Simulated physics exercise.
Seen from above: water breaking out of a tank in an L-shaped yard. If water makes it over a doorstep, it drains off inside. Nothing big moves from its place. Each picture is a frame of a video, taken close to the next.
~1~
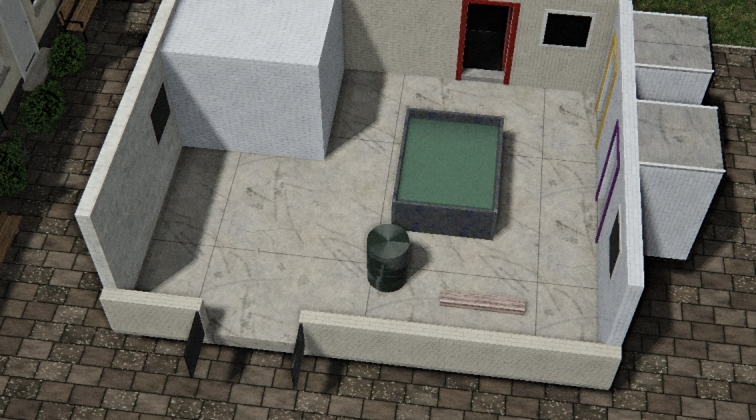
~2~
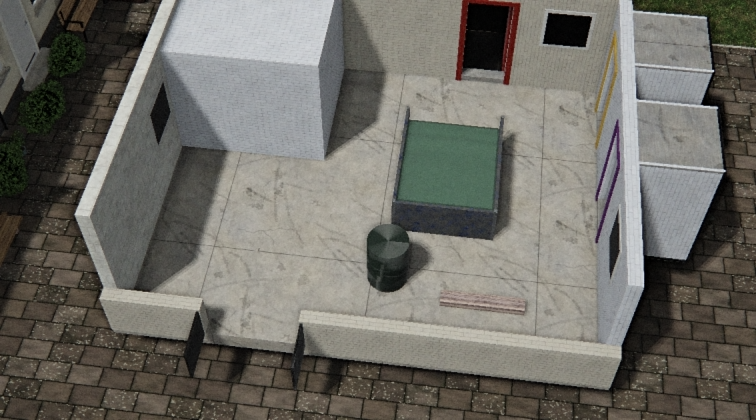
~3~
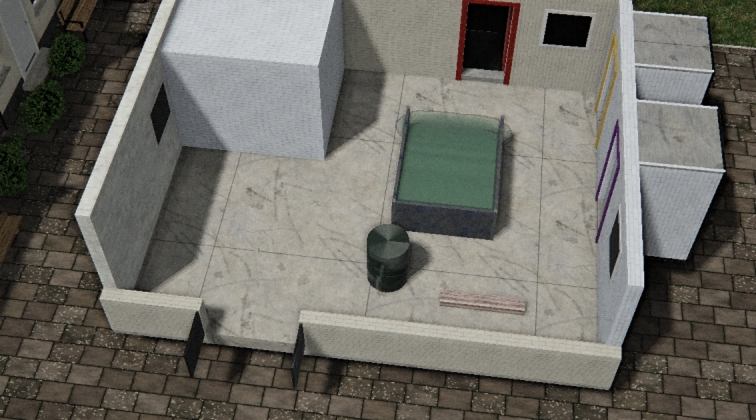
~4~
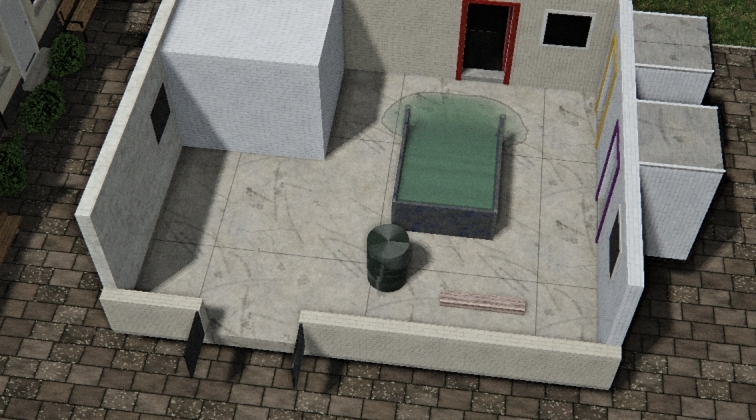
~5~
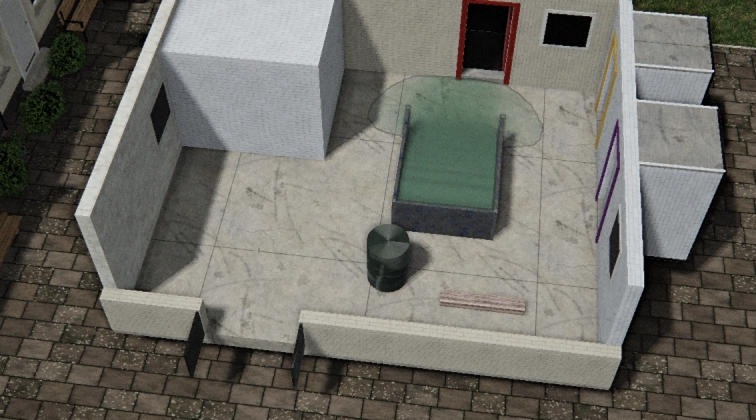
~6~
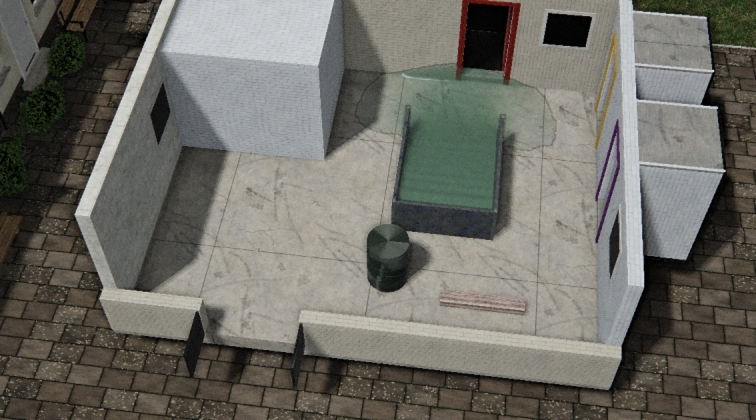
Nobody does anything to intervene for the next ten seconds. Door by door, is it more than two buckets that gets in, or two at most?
Yellow door - more than two; red door - more than two; purple door - two at most.
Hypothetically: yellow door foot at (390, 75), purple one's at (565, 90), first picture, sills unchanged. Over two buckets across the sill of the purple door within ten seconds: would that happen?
Result - the purple one exceeds the limit.
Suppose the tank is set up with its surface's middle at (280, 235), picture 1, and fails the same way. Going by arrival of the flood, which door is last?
Bringing up the rear is the purple one.
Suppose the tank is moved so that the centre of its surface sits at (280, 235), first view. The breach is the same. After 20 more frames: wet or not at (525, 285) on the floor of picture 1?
At that place: Clear.
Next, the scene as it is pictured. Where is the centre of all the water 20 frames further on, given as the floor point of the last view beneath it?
Point: (453, 140).
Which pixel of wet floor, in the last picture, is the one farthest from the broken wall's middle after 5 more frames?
The front should reach about (596, 96).
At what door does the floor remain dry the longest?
The purple-painted one.
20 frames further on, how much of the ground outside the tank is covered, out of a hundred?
Around 45 percent.
A moment on, water covers 15 % of the floor; the yellow door not reached, the red door far over two buckets in, the purple door not reached.
Next, water covers 20 % of the floor; the yellow door under two buckets in, the red door far over two buckets in, the purple door not reached.
Then, water covers 45 % of the floor; the yellow door far over two buckets in, the red door far over two buckets in, the purple door wet at the sill, nothing in.
Later, water covers 75 % of the floor; the yellow door far over two buckets in, the red door far over two buckets in, the purple door wet at the sill, nothing in.
In the end, water covers 80 % of the floor; the yellow door far over two buckets in, the red door far over two buckets in, the purple door wet at the sill, nothing in.
